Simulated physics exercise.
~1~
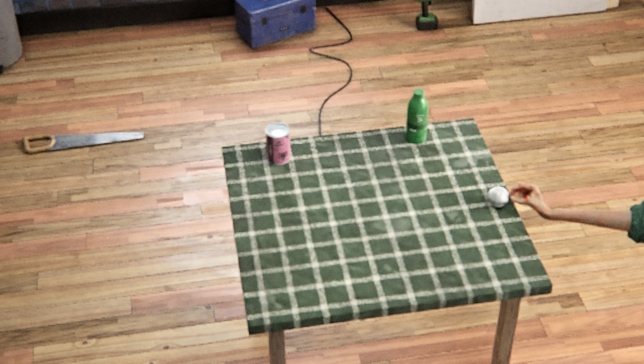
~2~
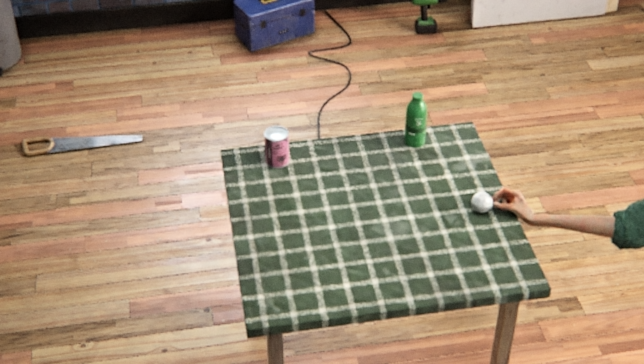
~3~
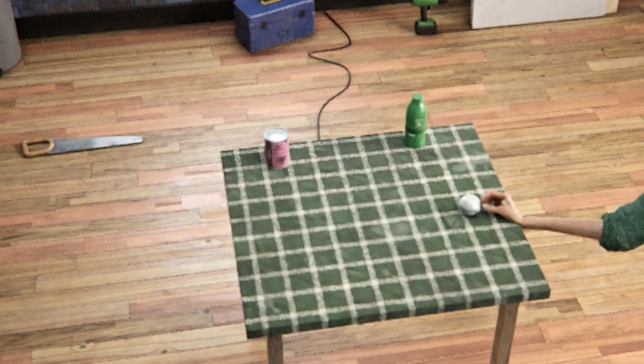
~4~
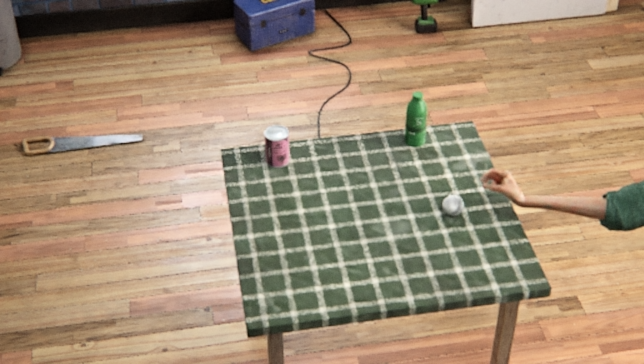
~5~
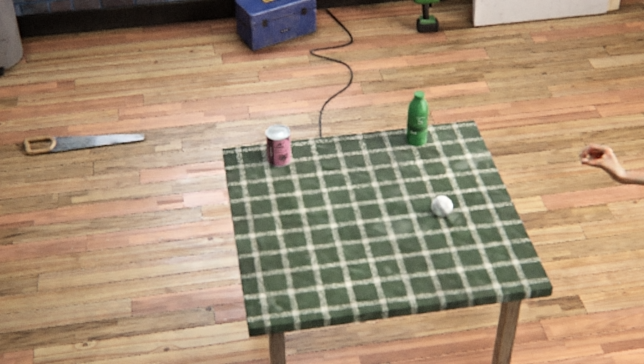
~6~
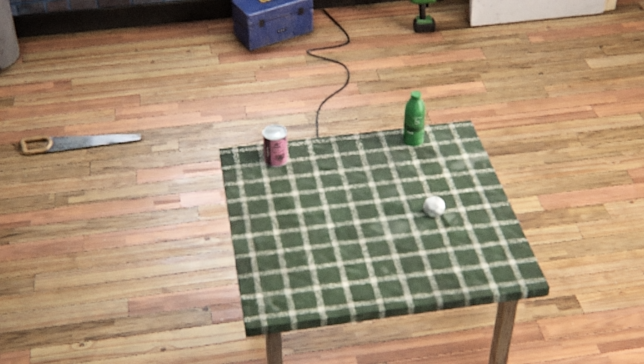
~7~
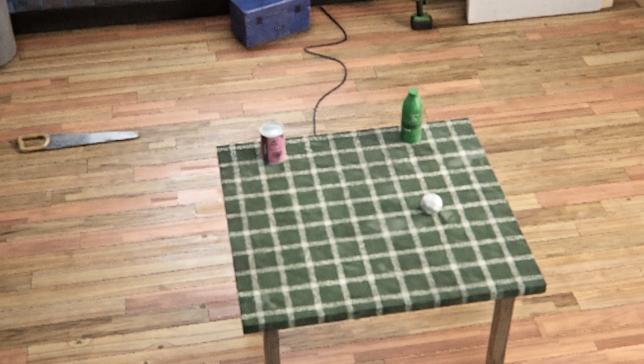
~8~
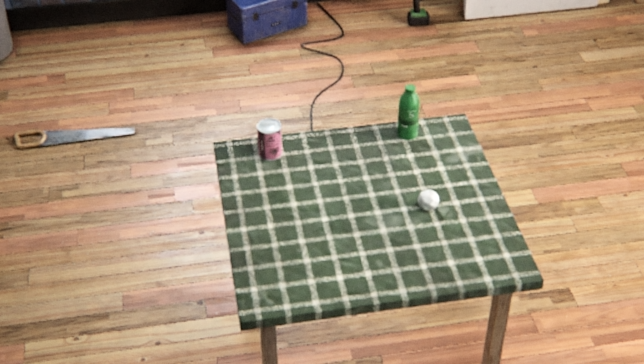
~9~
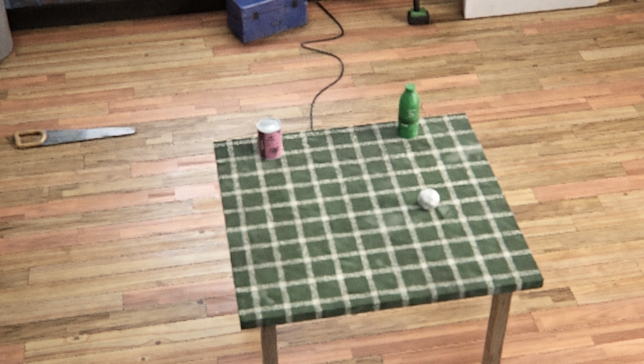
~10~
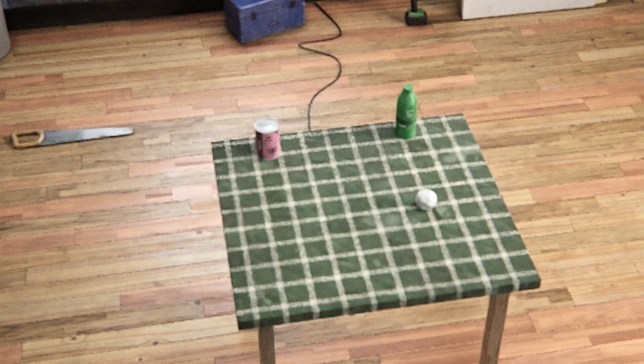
A hand rolls a white ball left across a checked tablecloth, where it stops.
